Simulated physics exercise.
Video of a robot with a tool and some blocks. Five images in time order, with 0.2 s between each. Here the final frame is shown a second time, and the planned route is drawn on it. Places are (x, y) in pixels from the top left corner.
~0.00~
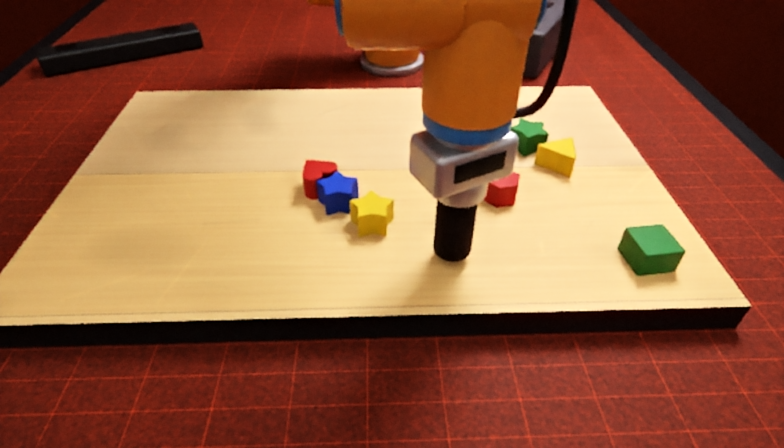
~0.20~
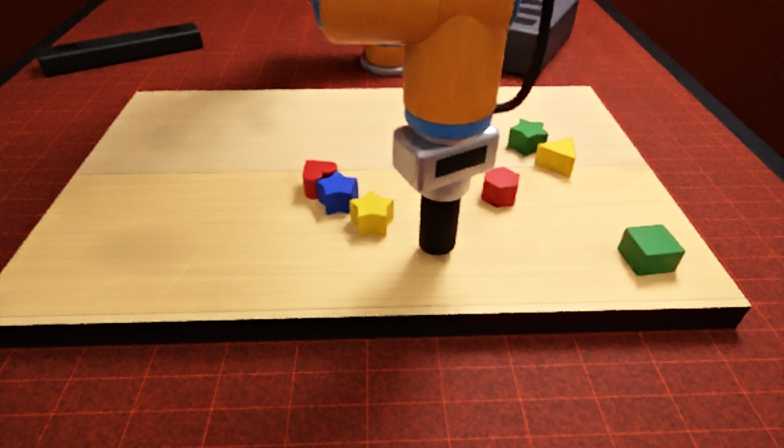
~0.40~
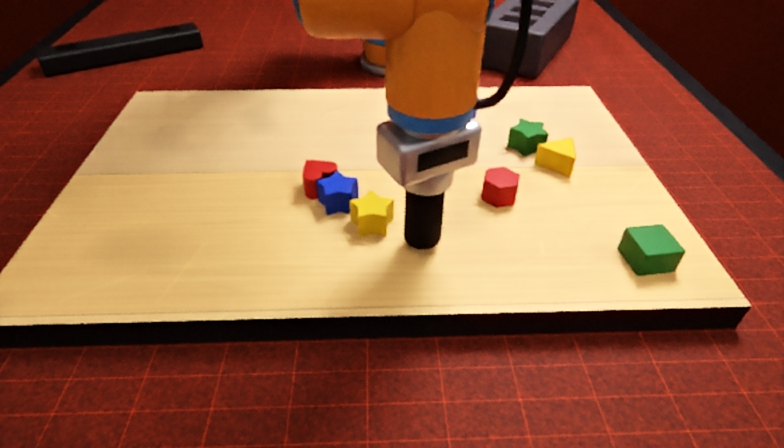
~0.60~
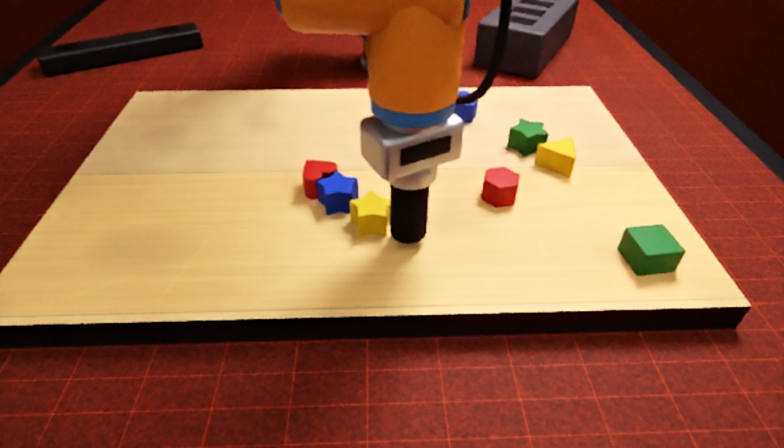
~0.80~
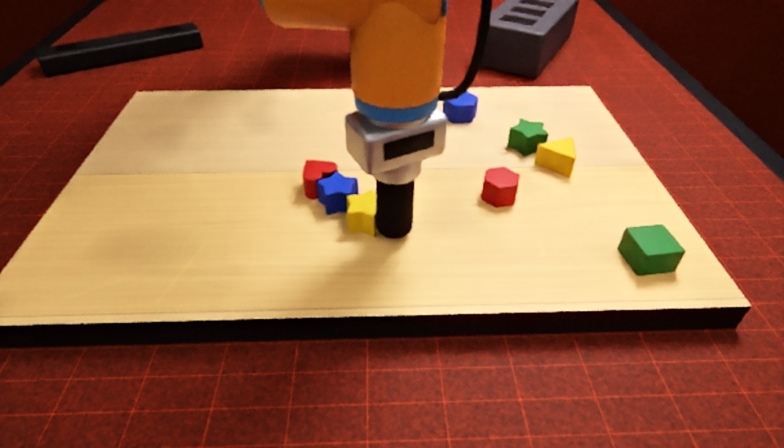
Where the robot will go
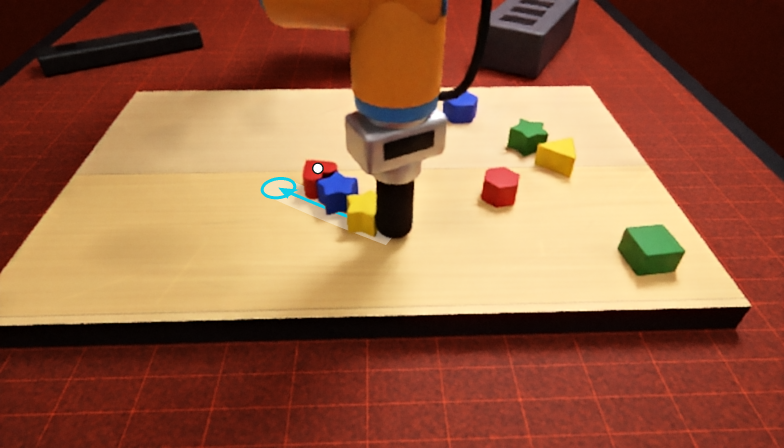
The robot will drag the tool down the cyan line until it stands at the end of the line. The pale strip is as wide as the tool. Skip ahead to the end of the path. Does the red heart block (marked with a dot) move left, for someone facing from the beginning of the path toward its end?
I'd say no.
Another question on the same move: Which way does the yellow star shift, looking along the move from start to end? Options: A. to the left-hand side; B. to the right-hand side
I'll go with A - to the left-hand side.
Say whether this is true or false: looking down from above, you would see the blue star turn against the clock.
That statement is not accurate.
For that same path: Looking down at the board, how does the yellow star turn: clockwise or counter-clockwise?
It twists against the clock when seen from above.
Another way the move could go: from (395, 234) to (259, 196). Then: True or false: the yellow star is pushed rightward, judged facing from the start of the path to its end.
That statement is not accurate.
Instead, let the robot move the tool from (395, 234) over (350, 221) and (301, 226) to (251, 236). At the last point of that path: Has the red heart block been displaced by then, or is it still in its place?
Moved off its spot.
The line goes in a line from (395, 234) to (279, 188); the dot is on the red heart block.
What follows on the original path. One third of the way, tool (351, 210); red heart block (302, 153), turned 15° clockwise; blue star (311, 169), turned 20° clockwise; yellow star (322, 189).
Two thirds of the way, tool (312, 195); red heart block (299, 146), turned 65° clockwise; blue star (279, 161), turned 80° clockwise; yellow star (279, 181), turned 30° anticlockwise.
At the end, tool (277, 180); red heart block (300, 145), turned 65° clockwise; blue star (262, 154), turned 115° clockwise; yellow star (247, 180), turned 70° anticlockwise.
